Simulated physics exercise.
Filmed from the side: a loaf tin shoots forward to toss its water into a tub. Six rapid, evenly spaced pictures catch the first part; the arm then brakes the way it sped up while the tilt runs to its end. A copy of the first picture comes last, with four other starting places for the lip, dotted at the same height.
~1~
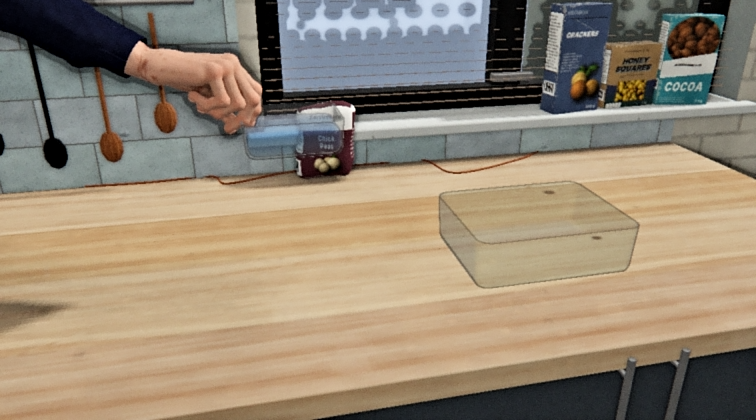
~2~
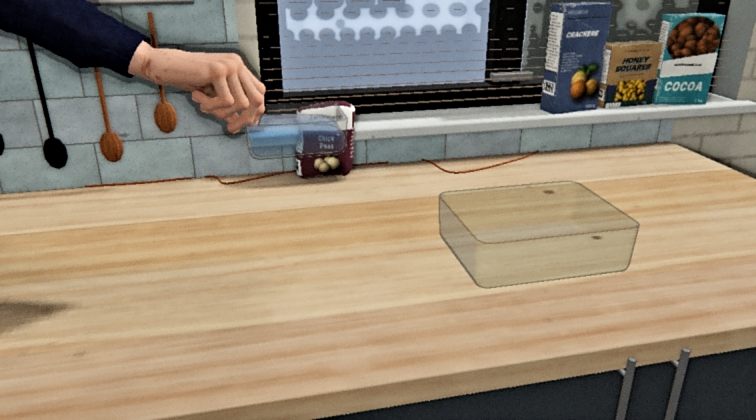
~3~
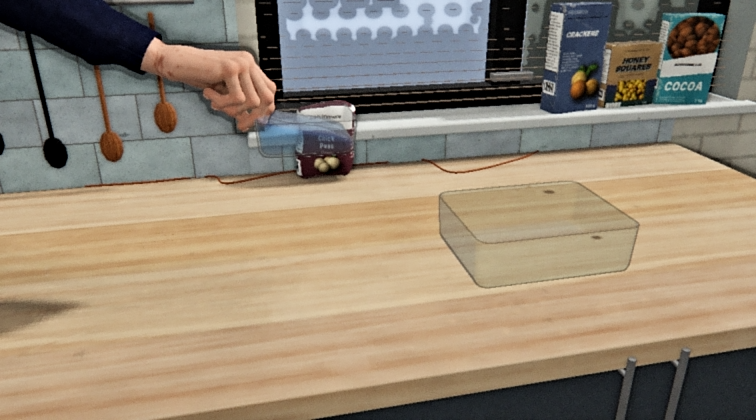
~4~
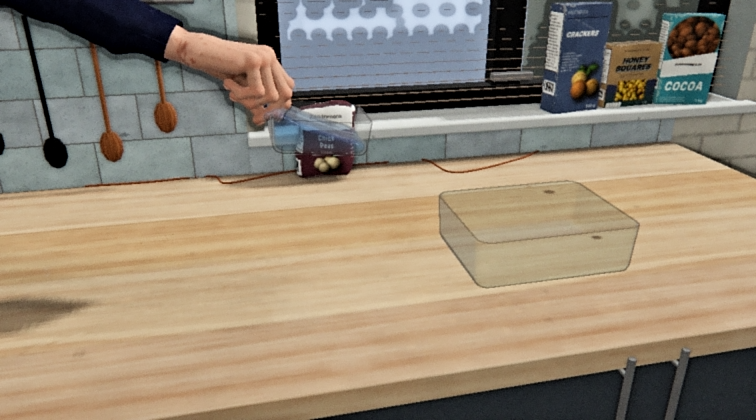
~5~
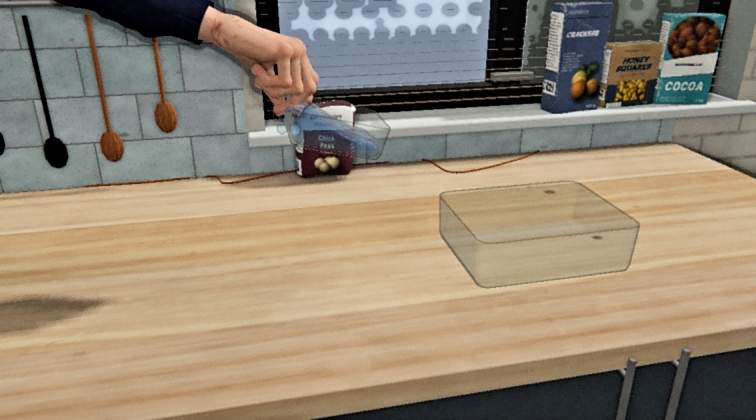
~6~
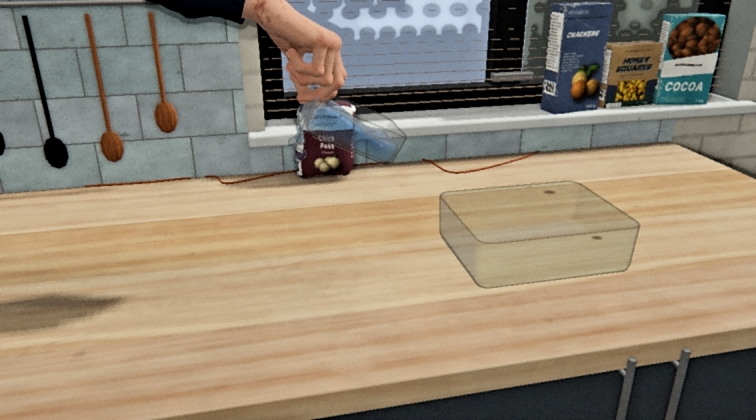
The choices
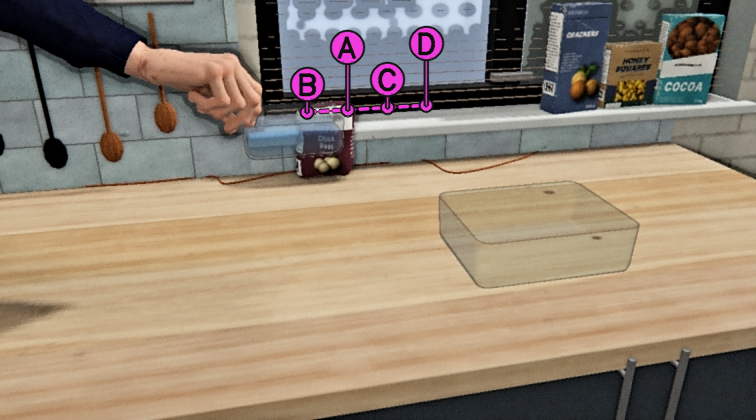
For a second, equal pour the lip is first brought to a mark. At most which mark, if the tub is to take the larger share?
That is place B.
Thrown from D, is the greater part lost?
No.
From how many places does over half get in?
All of the four.
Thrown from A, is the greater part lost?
No, that is safe.
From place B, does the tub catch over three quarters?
No, less.
On the marked copy, A at (347, 109); B at (307, 112); C at (387, 107); D at (426, 105).
With A, about 74 % lands in the tub, 15 % falls short and 11 % goes beside or beyond.
With B, about 62 % lands in the tub, 28 % falls short and 10 % goes beside or beyond.
With C, about 76 % lands in the tub, 11 % falls short and 14 % goes beside or beyond.
With D, about 87 % lands in the tub, 6 % falls short and 7 % goes beside or beyond.
